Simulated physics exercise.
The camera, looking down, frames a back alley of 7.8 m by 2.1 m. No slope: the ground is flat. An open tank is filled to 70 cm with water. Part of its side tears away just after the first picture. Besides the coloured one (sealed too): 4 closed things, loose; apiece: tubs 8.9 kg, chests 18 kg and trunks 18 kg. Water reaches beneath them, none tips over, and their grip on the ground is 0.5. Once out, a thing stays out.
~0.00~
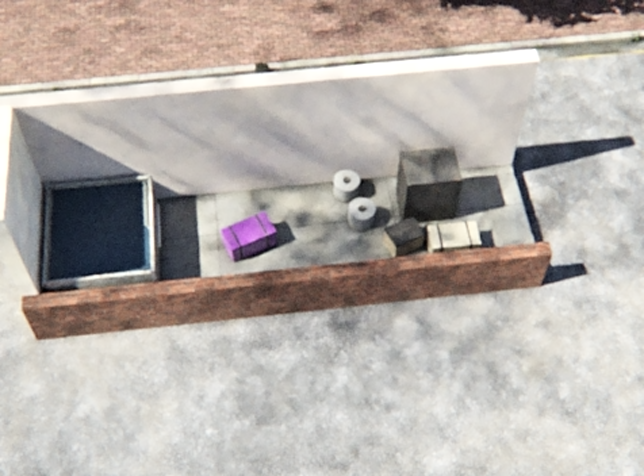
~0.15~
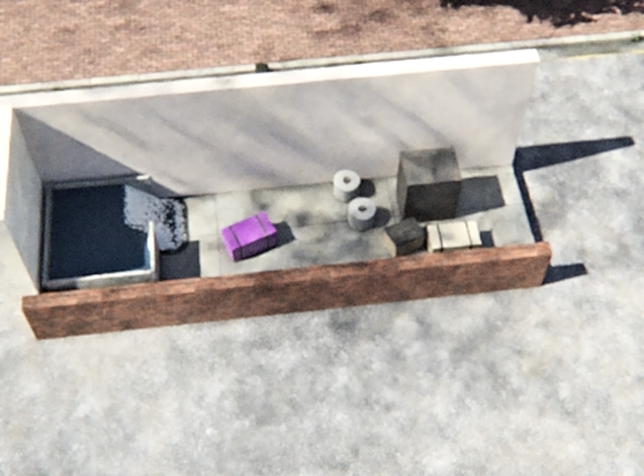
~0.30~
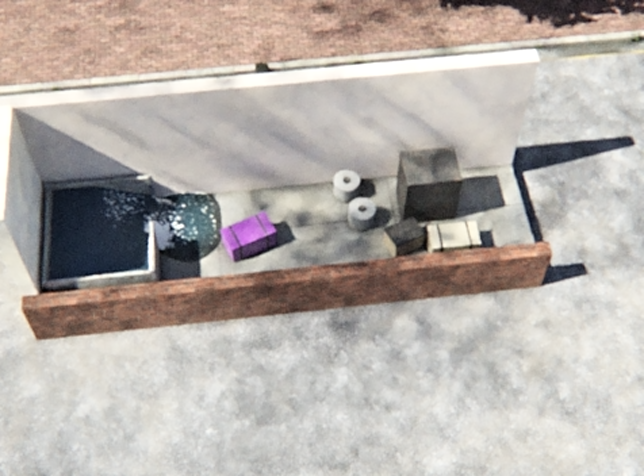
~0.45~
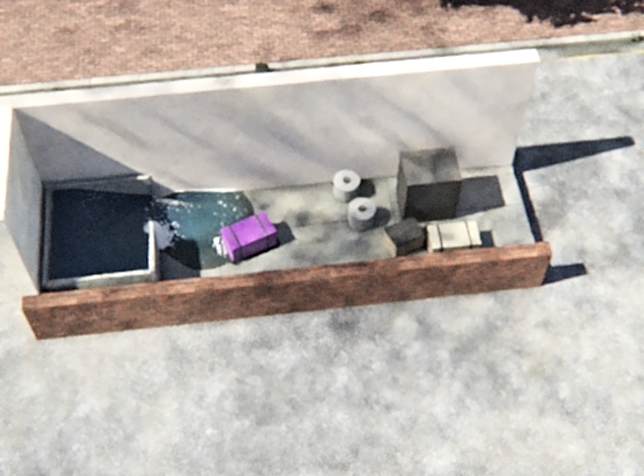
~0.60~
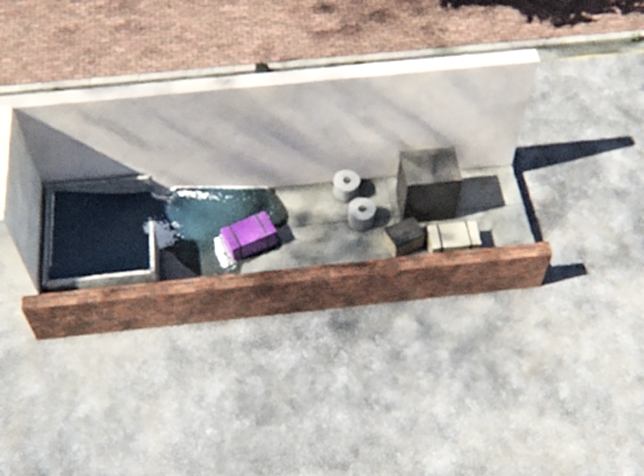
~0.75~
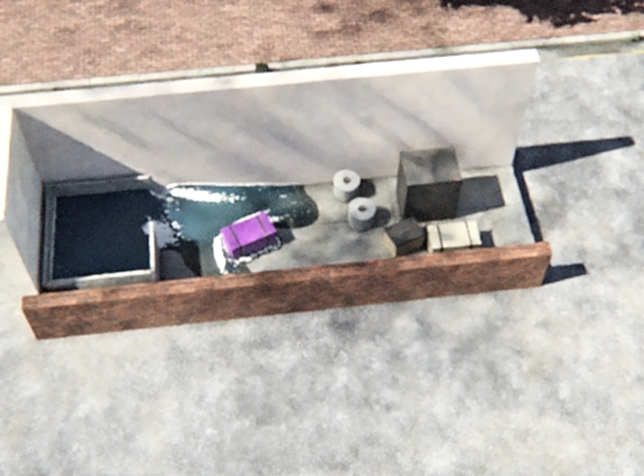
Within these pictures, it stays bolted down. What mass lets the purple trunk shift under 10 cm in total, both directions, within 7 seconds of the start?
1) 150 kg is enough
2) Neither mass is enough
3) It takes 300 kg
150 kg is enough.
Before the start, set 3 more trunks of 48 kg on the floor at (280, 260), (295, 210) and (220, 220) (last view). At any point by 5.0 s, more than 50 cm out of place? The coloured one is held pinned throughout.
In the order asked: Stays inside the line, crosses the line, crosses the line.
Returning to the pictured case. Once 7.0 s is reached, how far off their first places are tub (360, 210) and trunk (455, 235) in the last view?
140 cm; gone out.
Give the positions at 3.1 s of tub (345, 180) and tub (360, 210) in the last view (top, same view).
I'd say close to (383, 218) and close to (384, 248).
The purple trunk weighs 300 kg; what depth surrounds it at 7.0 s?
Something like 9 centimetres.
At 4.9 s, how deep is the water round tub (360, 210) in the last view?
Roughly 7 cm.
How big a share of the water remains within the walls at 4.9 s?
80 %.
After 1.4 s the purple trunk would be 0 cm from its start with 150 kg and 0 cm from its start with 300 kg; 13 cm of water round it then.
After 3.1 s the purple trunk would be 2 cm from its start with 150 kg and 0 cm from its start with 300 kg; 10 cm of water round it then.
After 4.9 s the purple trunk would be 2 cm from its start with 150 kg and 0 cm from its start with 300 kg; 11 cm of water round it then.
After 7.0 s the purple trunk would be 2 cm from its start with 150 kg and 0 cm from its start with 300 kg; 9 cm of water round it then.
